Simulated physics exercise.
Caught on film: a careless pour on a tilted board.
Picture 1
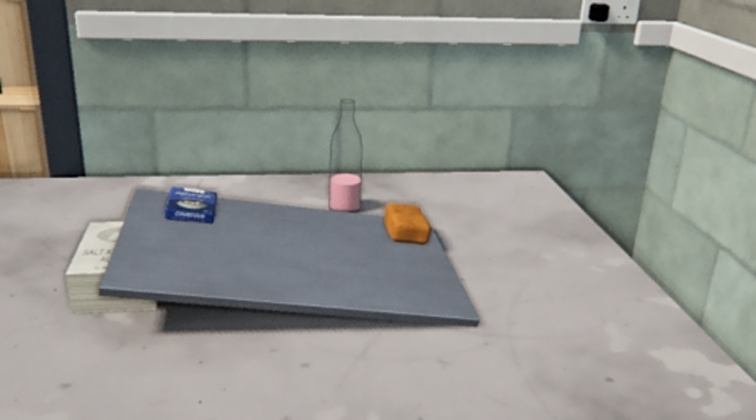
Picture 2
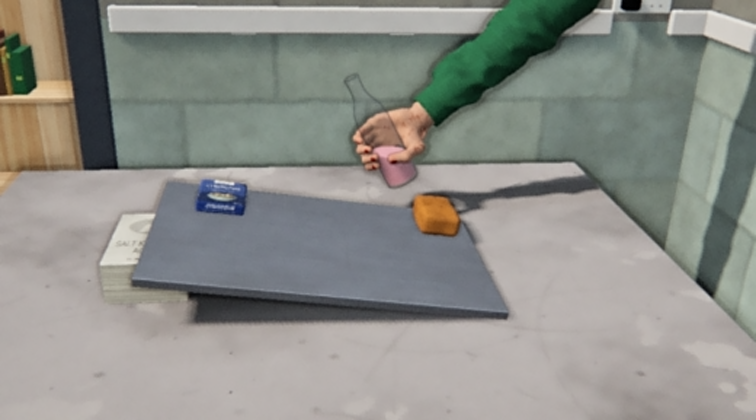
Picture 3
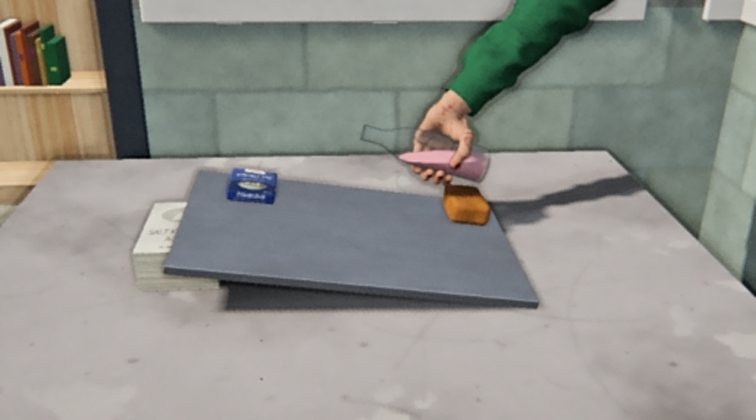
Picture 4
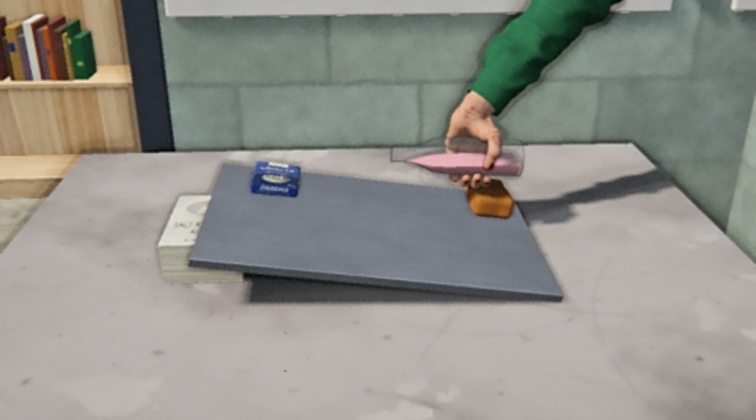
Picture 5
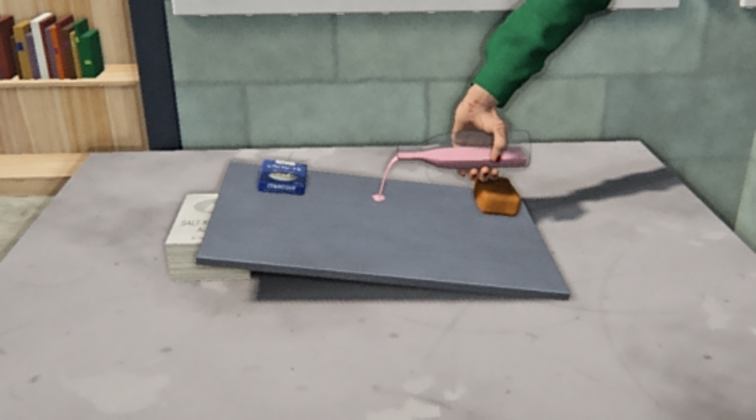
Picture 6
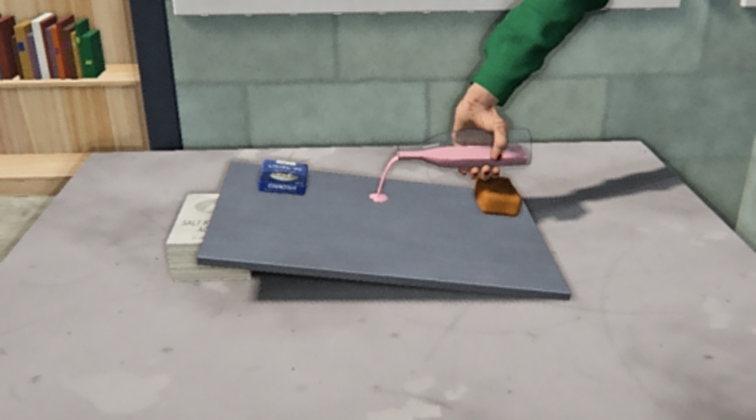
A hand in a green sleeve lifts a clear bottle of pink liquid from the back of a grey stone-like table, seen from slightly above against green tiles, as the view drifts left. It turns the bottle on its side above a slate-grey board sloping down to the right, with a blue pouch upper left and an orange-brown bread roll at right. Pink liquid streams from the mouth and lands in a small patch on the board.
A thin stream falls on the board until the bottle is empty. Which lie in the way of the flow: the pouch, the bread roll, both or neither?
On the left the pouch: Out of the way, on the right the bread roll: In the way.
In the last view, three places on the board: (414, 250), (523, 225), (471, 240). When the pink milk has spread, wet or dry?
Starting from the first: Never touched, then caught by it, finally never touched.
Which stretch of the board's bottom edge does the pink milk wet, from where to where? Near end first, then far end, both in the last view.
From about (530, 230) to (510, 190).
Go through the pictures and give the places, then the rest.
In the first frame, the board slopes down to the right; bottle (346, 155) about a quarter full; pouch (192, 205); bread roll (406, 223).
In the second frame, bottle (377, 128) tipped 25° with all of its load; pouch (222, 197).
In the third frame, bottle (422, 149) tipped 75° with all of its load; bread roll (465, 204).
In the fourth frame, the board slopes down to the right; bottle (454, 156) tipped 85° with all of its load; pouch (276, 179).
In the fifth frame, the first of it lands; bottle (460, 151) tipped 90° with all of its load; bread roll (496, 195).
In the sixth frame, the first of it lands; bottle (461, 149) tipped 90° with all of its load; pouch (284, 177); bread roll (496, 195).
Shortly, it runs down to the right; the pouch is still dry; the bread roll is still dry.
Then, it runs down to the right and off the end; the pouch is still dry; the bread roll is wet along its edge.
At the finish, it runs down to the right and off the end; the pouch is still dry; the bread roll is wet along its edge.
